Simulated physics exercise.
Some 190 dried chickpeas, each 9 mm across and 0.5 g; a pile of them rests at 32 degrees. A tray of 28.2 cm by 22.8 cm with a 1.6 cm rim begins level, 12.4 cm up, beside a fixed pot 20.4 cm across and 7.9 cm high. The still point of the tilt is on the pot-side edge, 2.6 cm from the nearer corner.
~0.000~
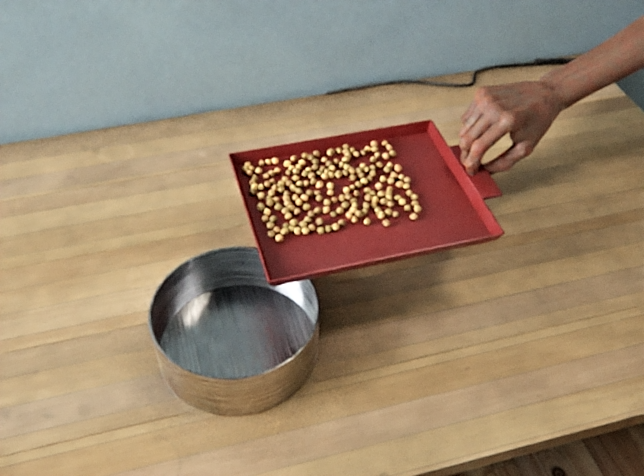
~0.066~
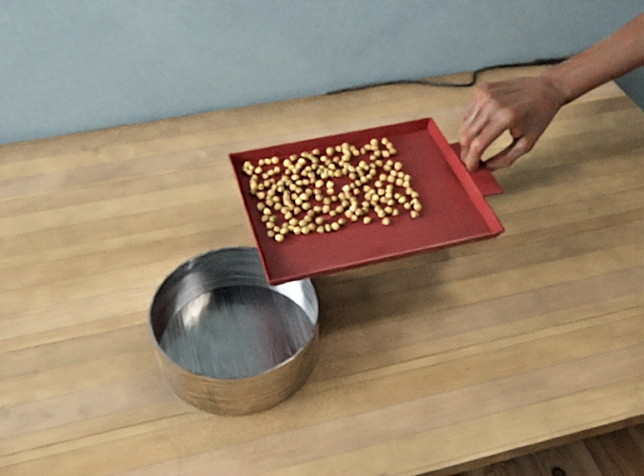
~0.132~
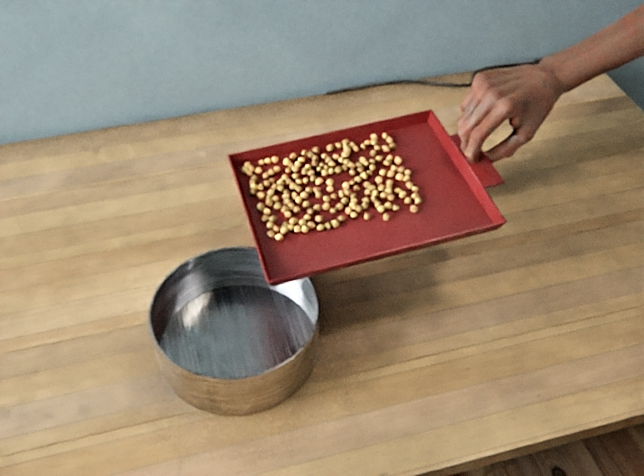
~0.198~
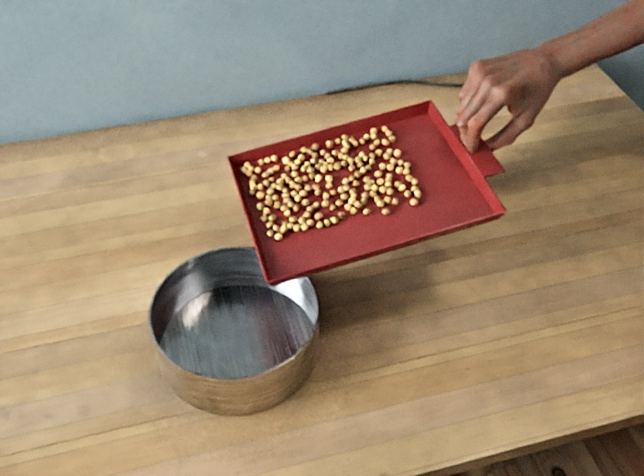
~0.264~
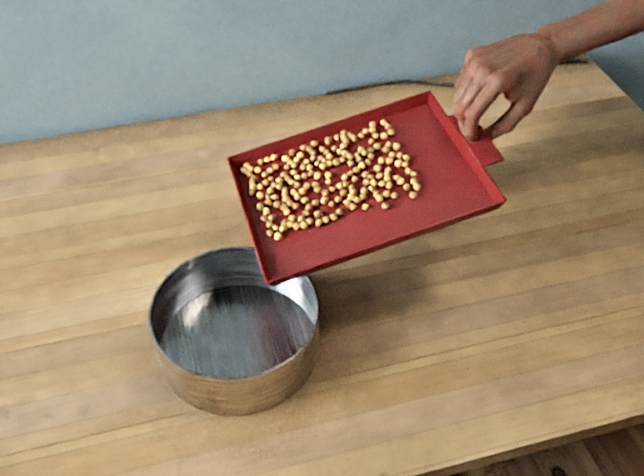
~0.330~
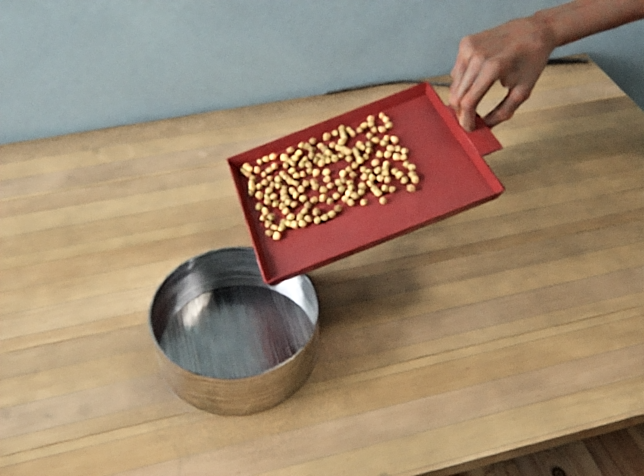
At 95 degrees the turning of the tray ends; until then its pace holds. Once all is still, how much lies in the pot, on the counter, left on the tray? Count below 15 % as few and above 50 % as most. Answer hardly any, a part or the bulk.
In the pot: A part; on the counter: The bulk; left on the tray: Hardly any.
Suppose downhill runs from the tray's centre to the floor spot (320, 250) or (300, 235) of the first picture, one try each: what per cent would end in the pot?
Some 100 and 100 per cent.
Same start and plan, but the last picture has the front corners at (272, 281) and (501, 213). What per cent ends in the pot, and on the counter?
Pot 95, counter 5.
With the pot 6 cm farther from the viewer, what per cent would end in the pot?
It would be near 60 per cent.
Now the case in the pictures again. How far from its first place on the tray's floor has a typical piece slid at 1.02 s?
Roughly 6 cm.
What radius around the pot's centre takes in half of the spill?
Some 18 cm.
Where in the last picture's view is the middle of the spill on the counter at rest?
Around (218, 250).
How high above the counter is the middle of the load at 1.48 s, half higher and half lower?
About 12 cm.
After 1.02 s, tilt 52 degrees; the tray holds 100 %, the pot 0 %.
After 1.48 s, tilt 78 degrees; the tray holds 85 %, the pot 0 %.
Then, at 2.01 s, tilt 95 degrees; the tray holds 0 %, the pot 25 %.
At rest (2.5 s), pot 25 %, counter 75 %, tray 0 %.
